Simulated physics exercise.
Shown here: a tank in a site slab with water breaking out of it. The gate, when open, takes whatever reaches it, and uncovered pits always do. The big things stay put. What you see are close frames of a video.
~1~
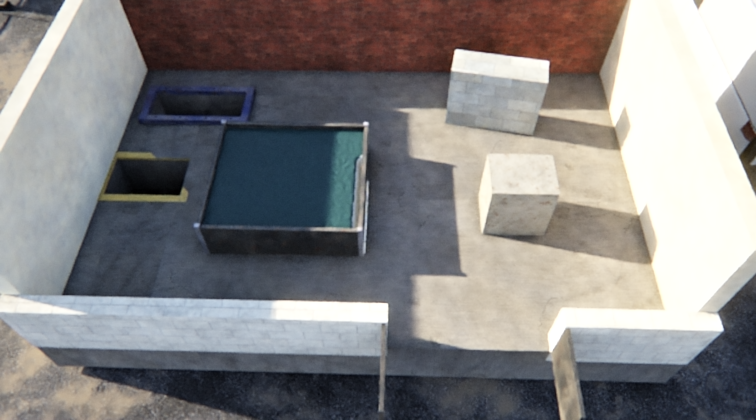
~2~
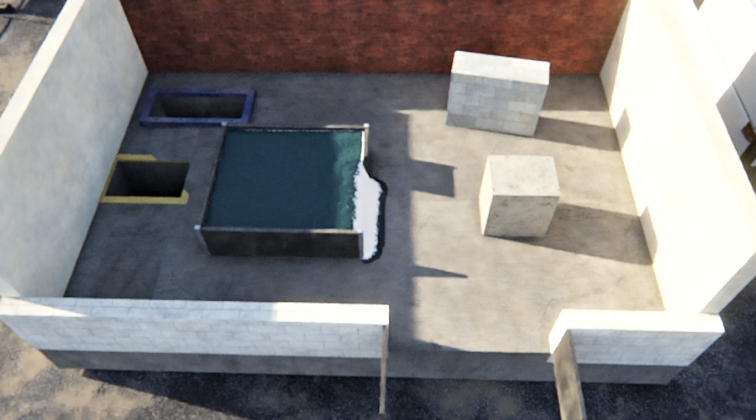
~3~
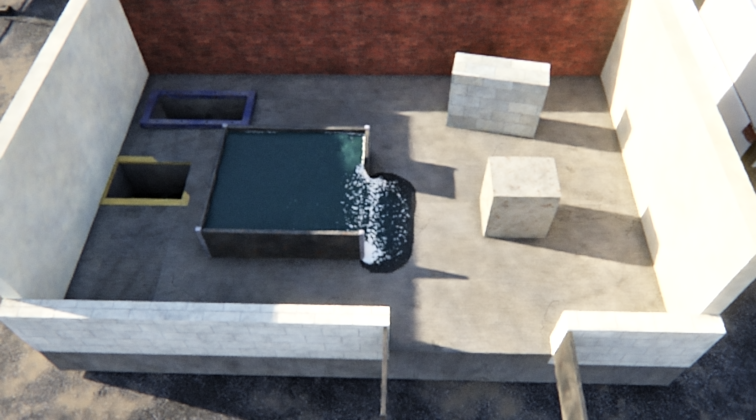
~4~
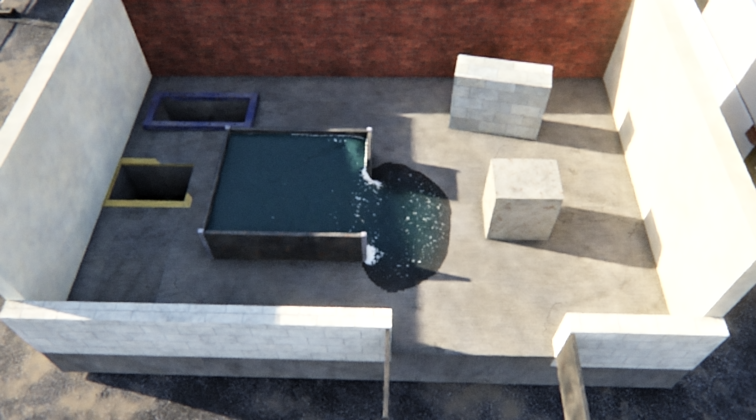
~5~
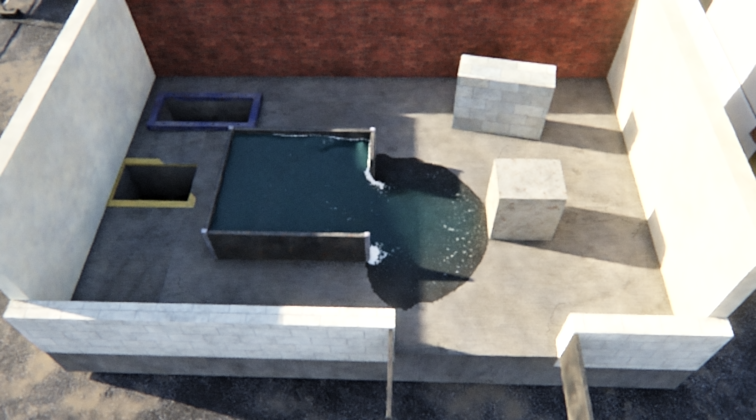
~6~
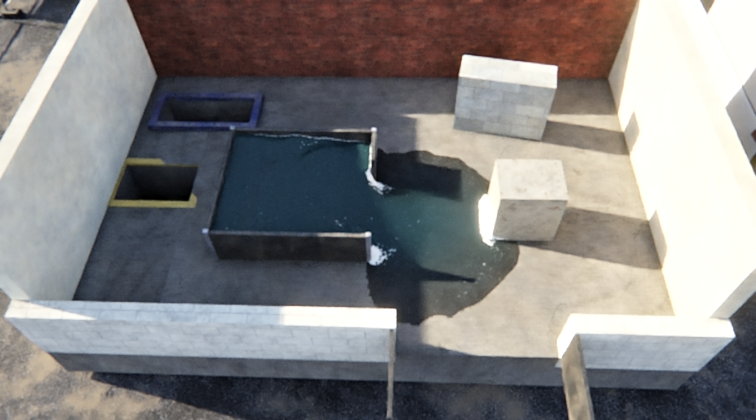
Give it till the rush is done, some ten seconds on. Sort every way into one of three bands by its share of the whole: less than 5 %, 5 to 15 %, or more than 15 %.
Bands: The gate - more than 15 %; the blue pit - less than 5 %; the yellow pit - less than 5 %.
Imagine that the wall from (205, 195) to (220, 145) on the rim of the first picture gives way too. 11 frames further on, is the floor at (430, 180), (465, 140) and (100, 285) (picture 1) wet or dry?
So the first one is left untouched, the next left untouched, and the last drenched.
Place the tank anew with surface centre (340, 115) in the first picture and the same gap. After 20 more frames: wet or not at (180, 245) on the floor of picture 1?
There: No water.
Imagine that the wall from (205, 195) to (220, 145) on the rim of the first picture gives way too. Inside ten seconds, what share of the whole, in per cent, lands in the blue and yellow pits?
In percent: Blue 0, yellow 55.
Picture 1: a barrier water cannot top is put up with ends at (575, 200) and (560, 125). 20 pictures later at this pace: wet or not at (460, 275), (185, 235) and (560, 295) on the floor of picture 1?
Same order as asked - soaked, unsoaked, soaked.
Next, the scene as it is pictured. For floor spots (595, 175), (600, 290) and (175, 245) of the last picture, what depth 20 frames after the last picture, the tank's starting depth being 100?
In order: About 12, 12 and 0 in a hundred.
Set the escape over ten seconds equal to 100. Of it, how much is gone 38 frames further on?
About 60 %.
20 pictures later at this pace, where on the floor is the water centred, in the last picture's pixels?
Near (425, 213).
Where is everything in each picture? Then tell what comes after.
The first frame shows still water in the tank at (288, 176).
In the second frame, the front is at (370, 257), out from the gap at (362, 210).
In the third frame, water pours out at (363, 213) and has run to (396, 263).
In the fourth frame, water pours out at (365, 215) and has run to (436, 262).
In the fifth frame, water pours out at (368, 215) and has run to (482, 215).
In the sixth frame, the front is at (512, 253), out from the gap at (369, 215).
A moment on, water covers 25 % of the floor; the gate 0 %, the blue pit 0 %, the yellow pit 0 %.
Next, water covers 35 % of the floor; the gate 3 %, the blue pit 0 %, the yellow pit 0 %.
Then, water covers 45 % of the floor; the gate 11 %, the blue pit 0 %, the yellow pit 0 %.
Later, water covers 60 % of the floor; the gate 20 %, the blue pit 0 %, the yellow pit 0 %.
In the end, water covers 75 % of the floor; the gate 32 %, the blue pit 0 %, the yellow pit 1 %.
